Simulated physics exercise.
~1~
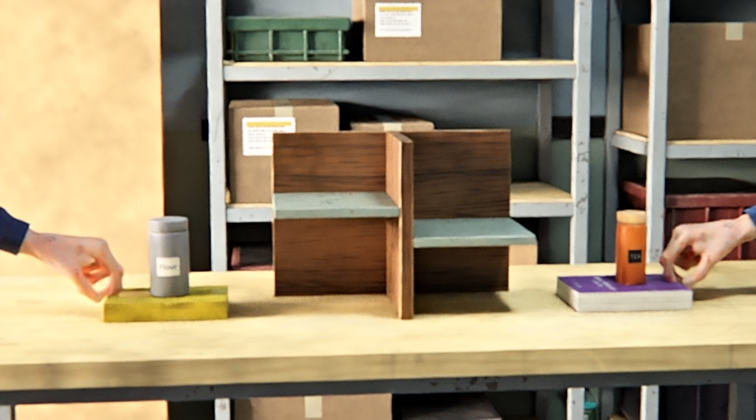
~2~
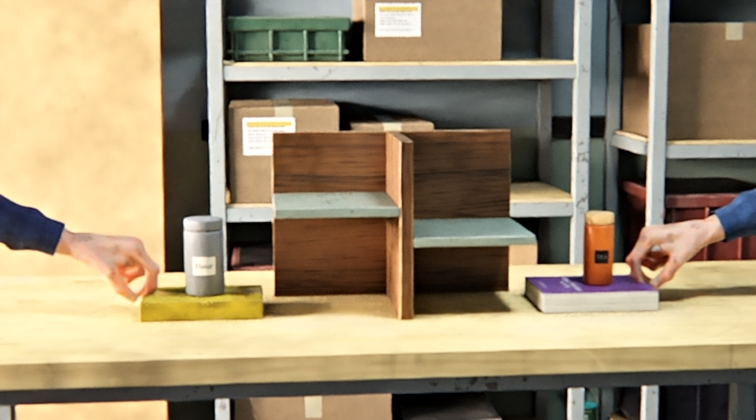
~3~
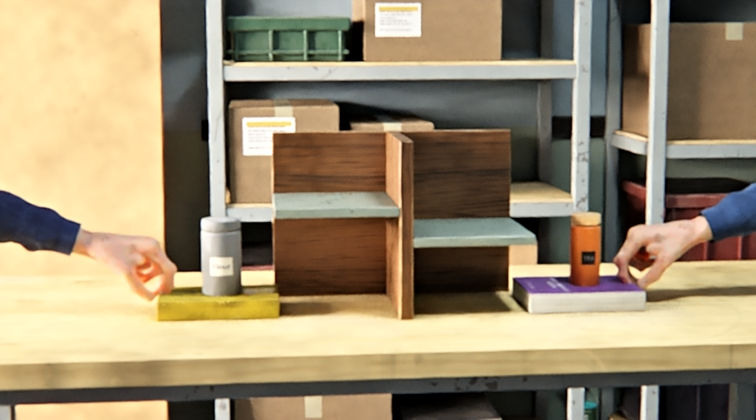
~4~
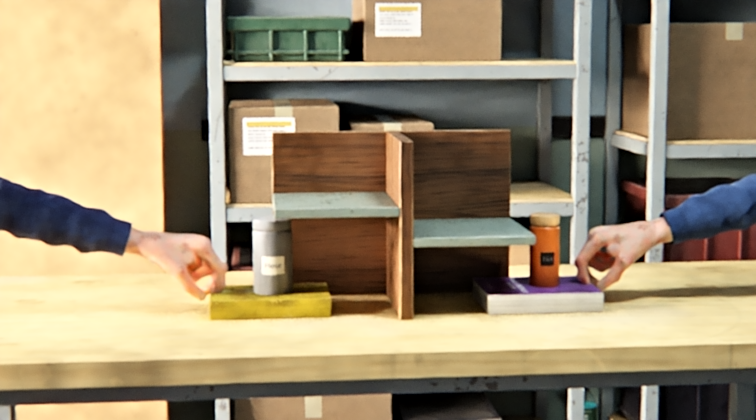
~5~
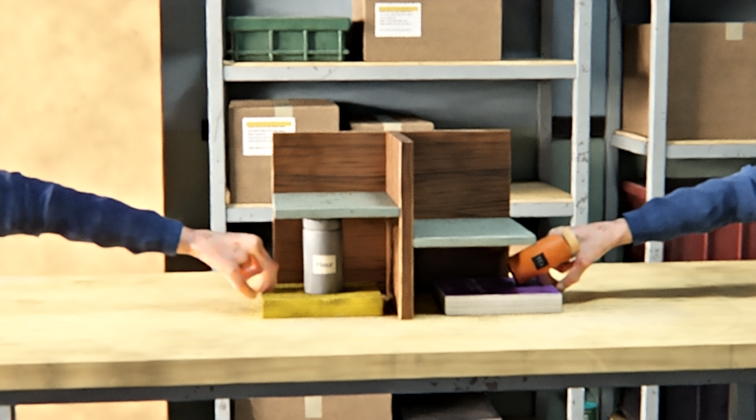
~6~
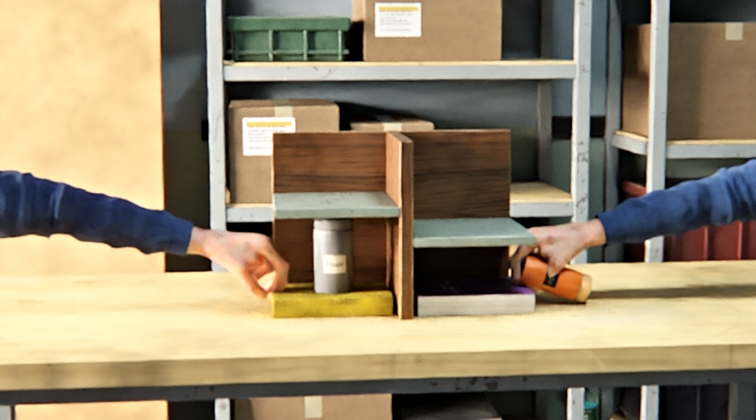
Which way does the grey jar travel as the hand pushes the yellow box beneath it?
The grey jar moves to the right, staying upright on the yellow box as it goes under the shelf.
